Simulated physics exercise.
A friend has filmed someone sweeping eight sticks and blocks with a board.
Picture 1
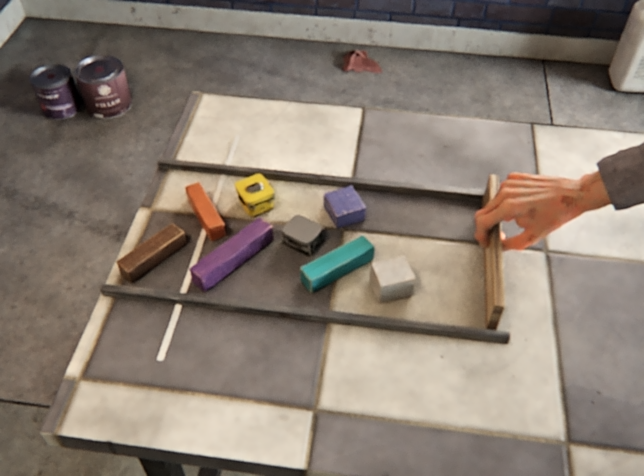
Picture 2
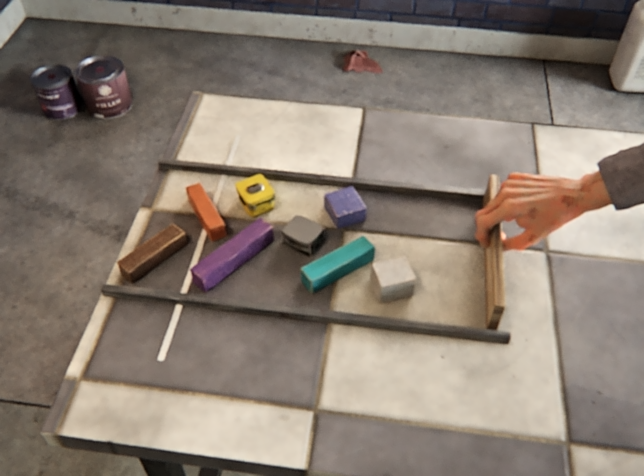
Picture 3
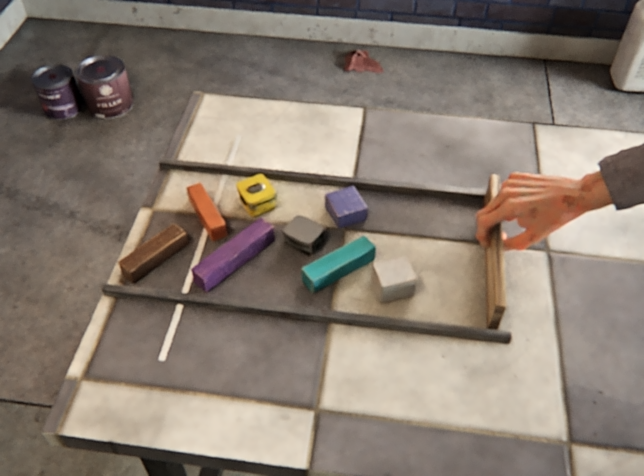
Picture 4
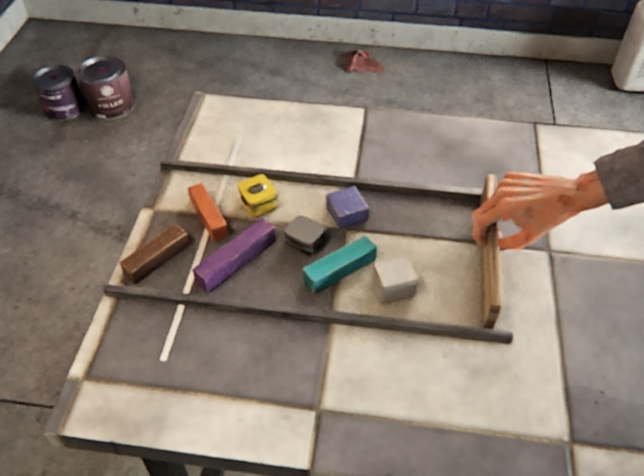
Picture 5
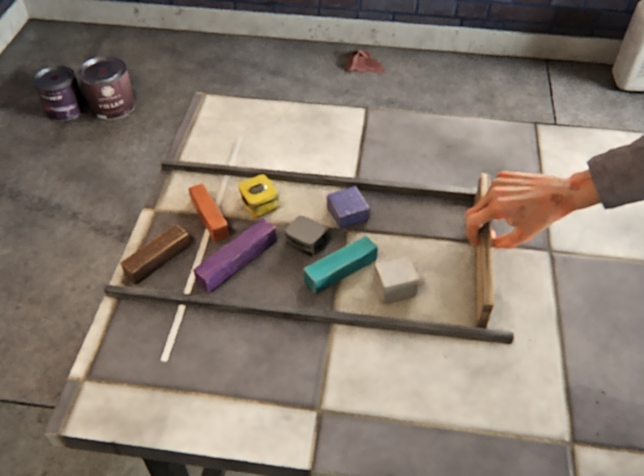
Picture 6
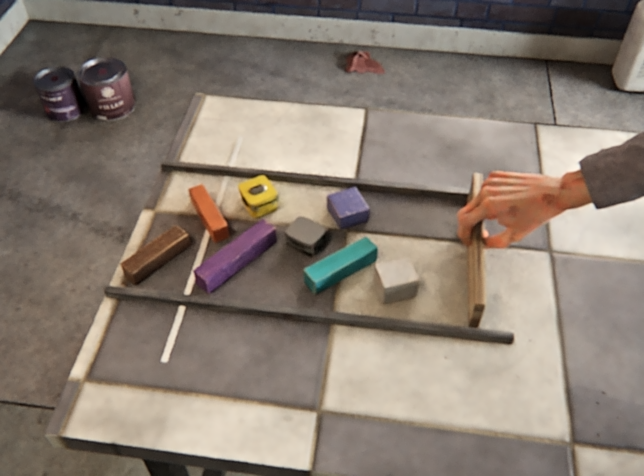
A hand slides a wooden board slightly left between two rails toward scattered colourful blocks.
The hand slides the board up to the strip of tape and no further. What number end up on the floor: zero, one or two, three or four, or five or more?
The number that fall off is one or two.
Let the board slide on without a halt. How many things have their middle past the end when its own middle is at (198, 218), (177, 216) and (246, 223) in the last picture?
Place by place, 3, 4 and 0.
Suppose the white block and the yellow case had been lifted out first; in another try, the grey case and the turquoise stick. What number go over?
First 0, then 0.
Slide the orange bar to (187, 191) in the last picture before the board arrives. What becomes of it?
It stays on.
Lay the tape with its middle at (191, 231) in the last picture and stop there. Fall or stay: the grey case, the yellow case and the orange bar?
The grey case does not fall, the yellow case is kept, the orange bar comes down.
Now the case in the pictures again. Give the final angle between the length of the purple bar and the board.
About 35°.
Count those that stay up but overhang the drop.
2 of them.
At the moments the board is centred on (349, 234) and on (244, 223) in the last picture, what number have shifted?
By then 4, and 8.
A little later, none off yet; brown bar at rest near (156, 254); orange bar at rest near (208, 213); purple bar at rest near (237, 255).
Next, none off yet; brown bar at rest near (156, 254); orange bar at rest near (208, 213); purple bar moving near (231, 253).
Later still, none off yet; brown bar shifted a little near (138, 247); orange bar shifted a little near (178, 200); purple bar shifted about its own width near (169, 242).
When it is over, the number that fall off is one or two; down, brown bar.
